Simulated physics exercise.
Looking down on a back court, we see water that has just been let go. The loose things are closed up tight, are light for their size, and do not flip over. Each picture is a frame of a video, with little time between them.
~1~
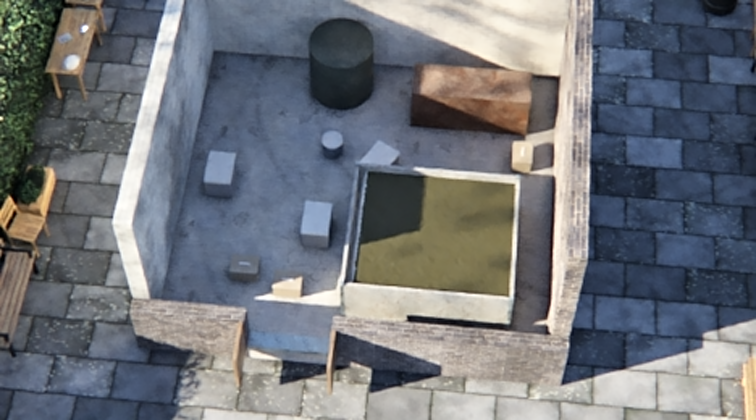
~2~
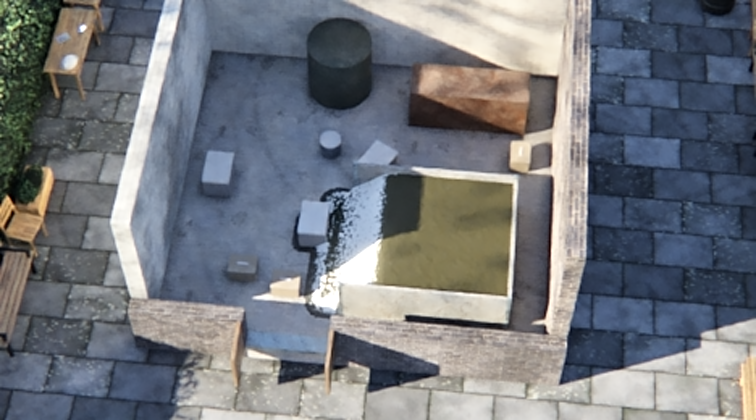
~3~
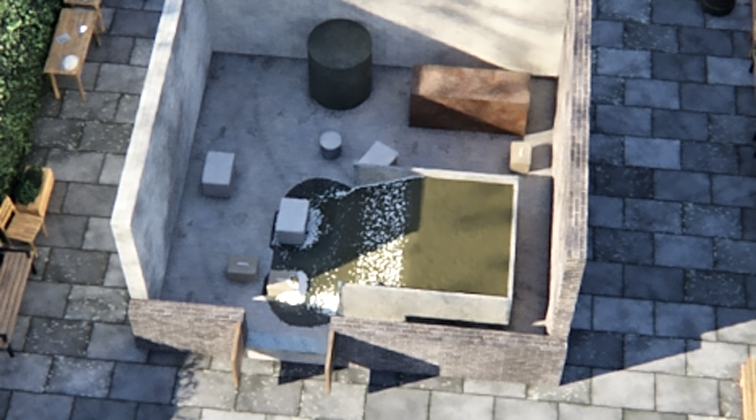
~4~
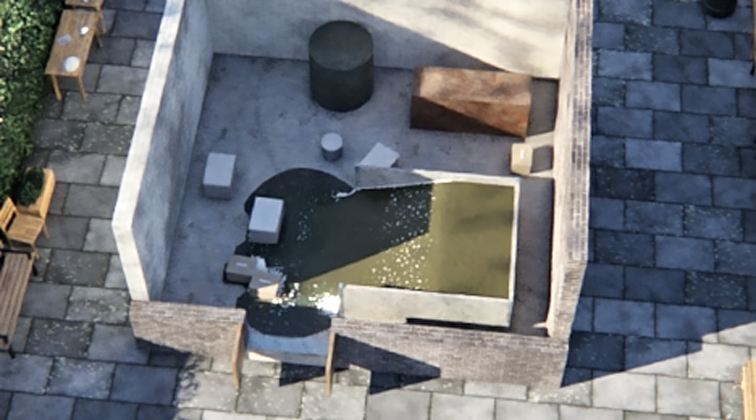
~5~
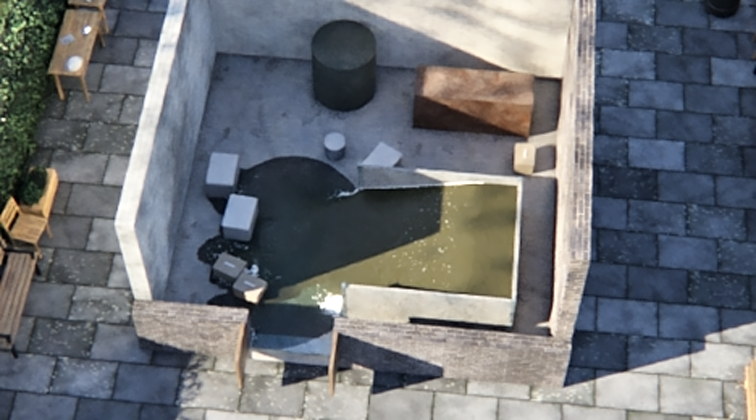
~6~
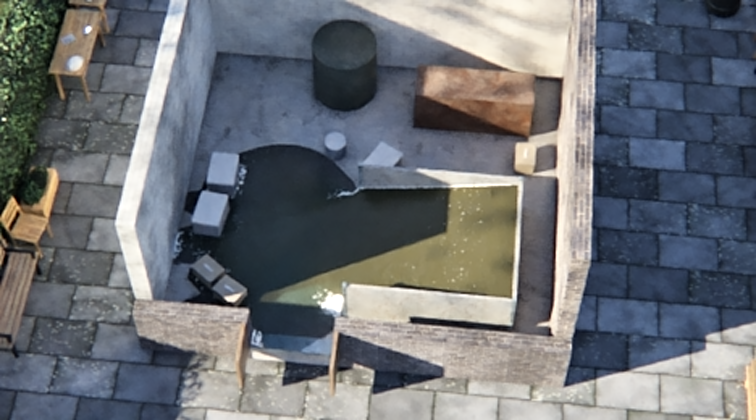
Murky water bursts leftward from a walled tank across a courtyard, pushing pale blocks along the ground.
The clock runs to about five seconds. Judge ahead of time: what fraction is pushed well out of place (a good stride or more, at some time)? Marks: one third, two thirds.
It reaches two thirds.
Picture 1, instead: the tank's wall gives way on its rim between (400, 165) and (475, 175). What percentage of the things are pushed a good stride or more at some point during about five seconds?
It comes to roughly 40 %.
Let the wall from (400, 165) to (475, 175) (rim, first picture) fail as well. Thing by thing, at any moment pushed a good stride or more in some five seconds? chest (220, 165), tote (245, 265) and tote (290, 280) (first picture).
Got that far, never got that far, never got that far.
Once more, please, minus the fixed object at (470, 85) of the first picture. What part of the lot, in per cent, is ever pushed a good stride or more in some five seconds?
Roughly 70 in a hundred.
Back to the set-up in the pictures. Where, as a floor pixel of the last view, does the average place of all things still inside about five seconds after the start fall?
Roughly at (333, 166).
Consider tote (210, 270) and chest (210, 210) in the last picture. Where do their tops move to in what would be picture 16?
(176, 250) and (202, 134).
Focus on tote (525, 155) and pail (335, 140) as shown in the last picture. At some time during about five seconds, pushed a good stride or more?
In order: Stayed within range; traveled far.
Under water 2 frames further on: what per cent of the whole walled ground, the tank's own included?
My estimate is about 50 per cent.
A moment on, 3 of 7 are well off their spots; 4 afloat.
Next, 4 of 7 are well off their spots; 4 afloat.
Later, 4 of 7 are well off their spots; 4 afloat.
In the end, 5 of 7 are well off their spots, and 5 have been at some point; 4 afloat.
